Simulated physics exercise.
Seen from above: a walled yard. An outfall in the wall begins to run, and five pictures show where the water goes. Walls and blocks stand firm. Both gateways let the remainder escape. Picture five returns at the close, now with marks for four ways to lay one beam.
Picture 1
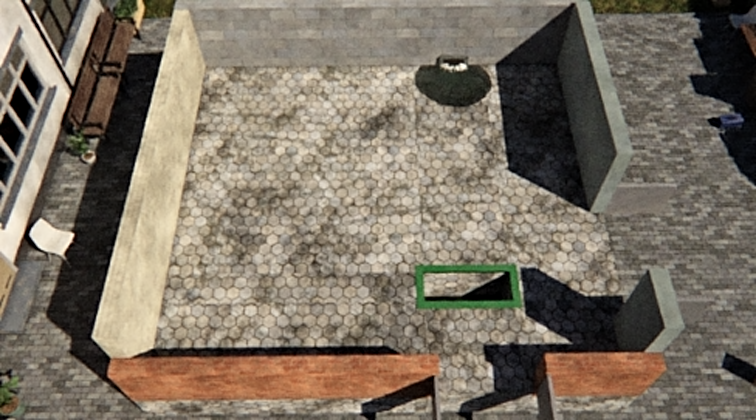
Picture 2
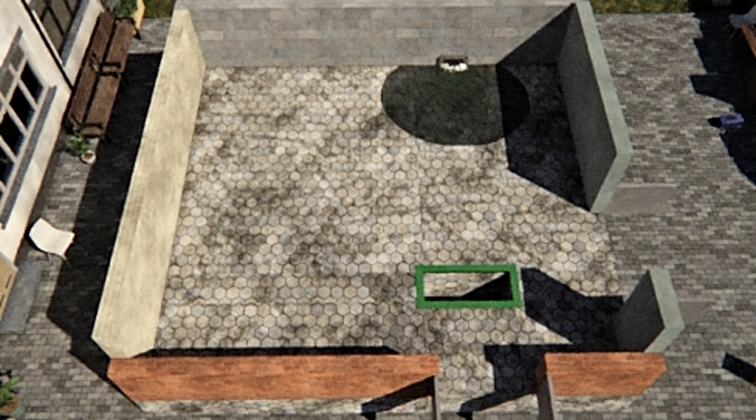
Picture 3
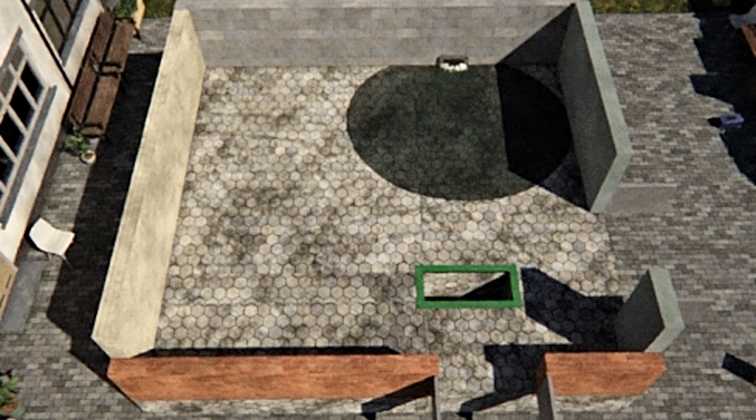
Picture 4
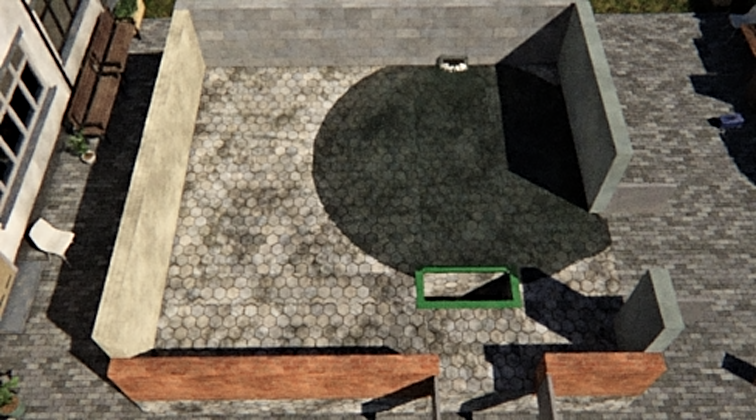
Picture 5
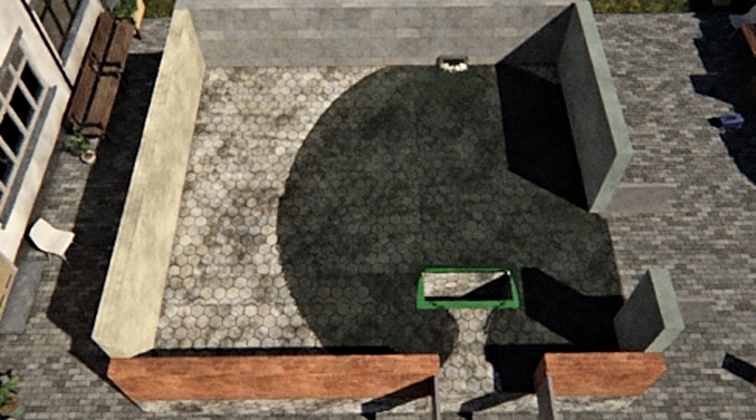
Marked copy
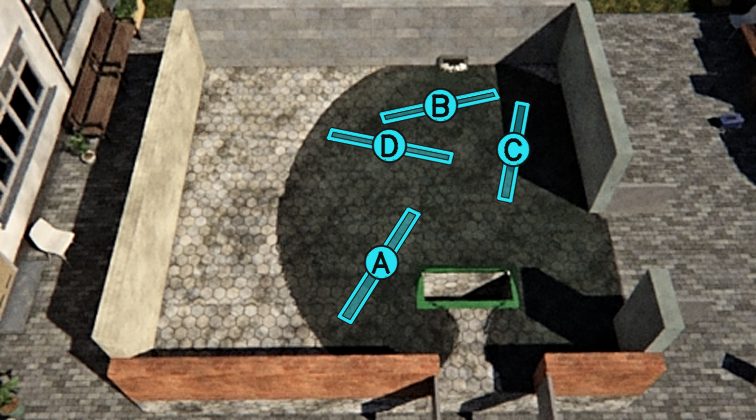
At first, a small dark wet patch lies on the pale paving by the back wall of a walled yard, seen from above. It spreads outward in a widening round shape, reaches the green-framed drain, then surrounds much of it, darkening most of the yard while the left side stays dry.
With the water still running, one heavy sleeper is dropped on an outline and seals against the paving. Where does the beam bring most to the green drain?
C beats the others.
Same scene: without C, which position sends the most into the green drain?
It is A.
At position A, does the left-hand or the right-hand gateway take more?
The left gate.
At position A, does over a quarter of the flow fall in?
Yes, it does.
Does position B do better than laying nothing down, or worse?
Position B is worse.
In cyan, A from (345, 319) to (413, 211); B from (382, 118) to (496, 93); C from (504, 199) to (522, 103); D from (330, 133) to (450, 158).
With A, about 35 % of the stream goes into the green drain, about 62 % out by the gates.
With B, about 28 % of the stream goes into the green drain, about 71 % out by the gates.
With C, about 49 % of the stream goes into the green drain, about 47 % out by the gates.
With D, about 23 % of the stream goes into the green drain, about 76 % out by the gates.
